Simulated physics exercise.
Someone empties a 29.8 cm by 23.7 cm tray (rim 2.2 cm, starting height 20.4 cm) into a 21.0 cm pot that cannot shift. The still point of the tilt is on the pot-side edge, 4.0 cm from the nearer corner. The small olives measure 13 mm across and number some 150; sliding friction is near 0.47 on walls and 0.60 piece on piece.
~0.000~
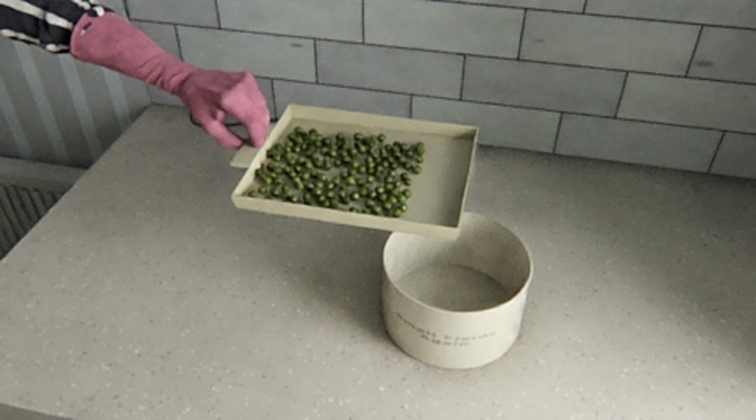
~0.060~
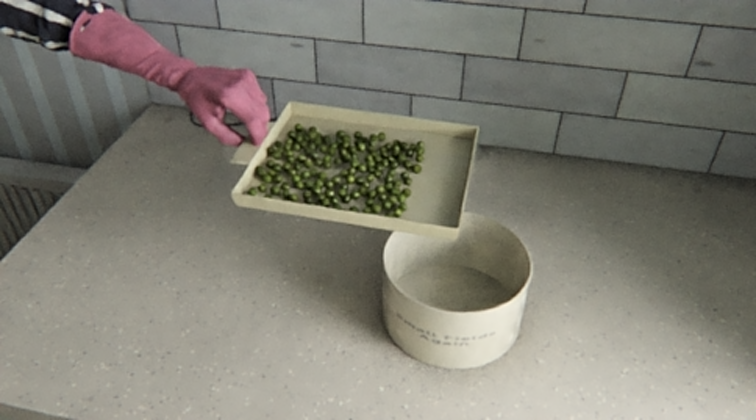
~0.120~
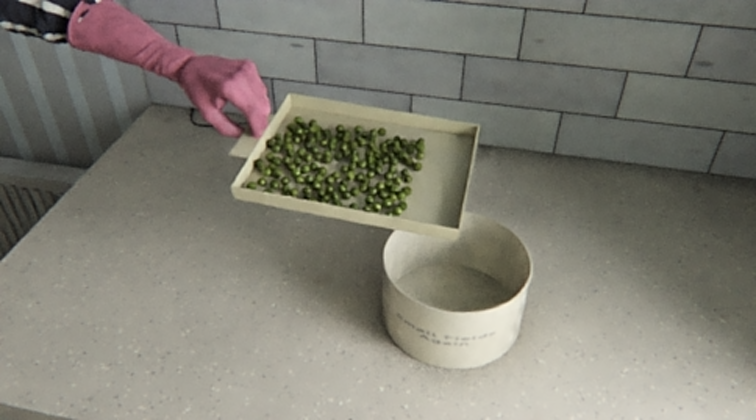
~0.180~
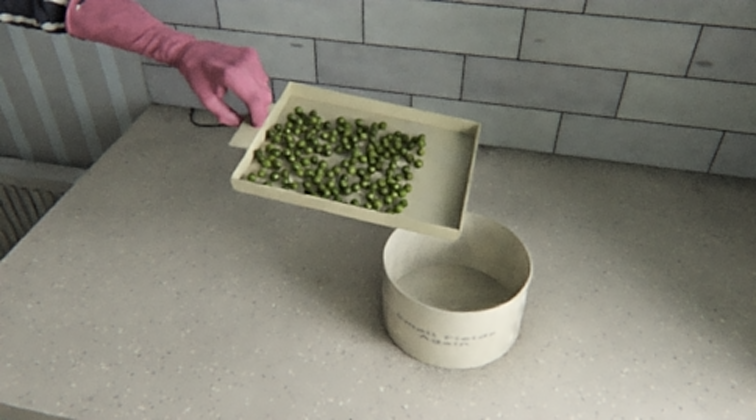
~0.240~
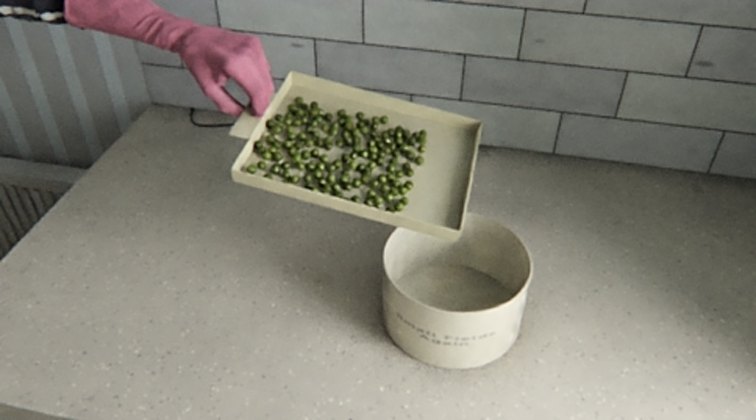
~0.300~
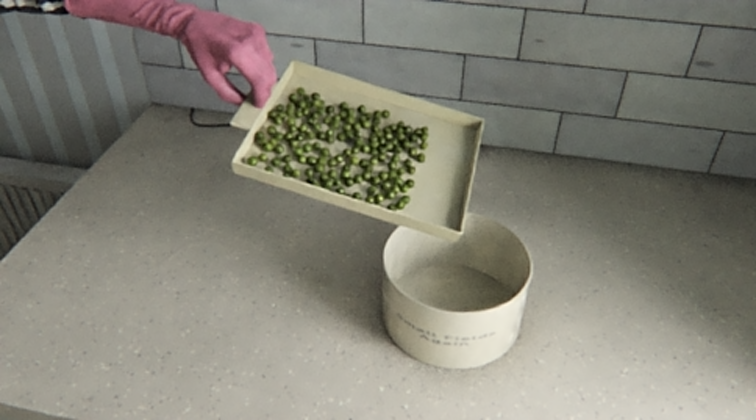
On a pale speckled countertop against grey brick-shaped tiles, seen from above and in front, the view stays still. A pink-gloved hand reaches from the upper left to a shallow cream tray of small green olives, its right end above a round cream pot with lettering. The hand slowly raises the tray's left side, tilting it modestly rightward, while the olives barely shift and the pot stays put.
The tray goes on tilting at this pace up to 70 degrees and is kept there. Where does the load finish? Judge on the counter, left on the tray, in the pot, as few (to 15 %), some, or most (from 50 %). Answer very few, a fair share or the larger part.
Counter very few, tray the larger part, pot very few.
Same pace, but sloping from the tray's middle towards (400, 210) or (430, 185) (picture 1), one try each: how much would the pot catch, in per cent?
Some 5 and 5 per cent.
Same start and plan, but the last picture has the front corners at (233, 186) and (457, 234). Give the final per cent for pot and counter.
Pot 0, counter 0.
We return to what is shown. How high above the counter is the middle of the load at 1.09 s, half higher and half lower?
Some 26 cm.
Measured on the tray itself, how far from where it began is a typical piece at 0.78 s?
Roughly 11 cm.
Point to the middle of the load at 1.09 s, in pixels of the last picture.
At about (447, 177).
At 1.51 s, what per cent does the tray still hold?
Some 95 per cent of the load.
After 0.78 s, tilt 41 degrees; the tray holds 100 %, the pot 0 %.
Then, at 1.09 s, tilt 58 degrees; the tray holds 100 %, the pot 0 %.
Then, at 1.51 s, tilt 70 degrees; the tray holds 95 %, the pot 5 %.
By 2.4 s all is still; counter 0 %, tray 90 %, pot 5 %.
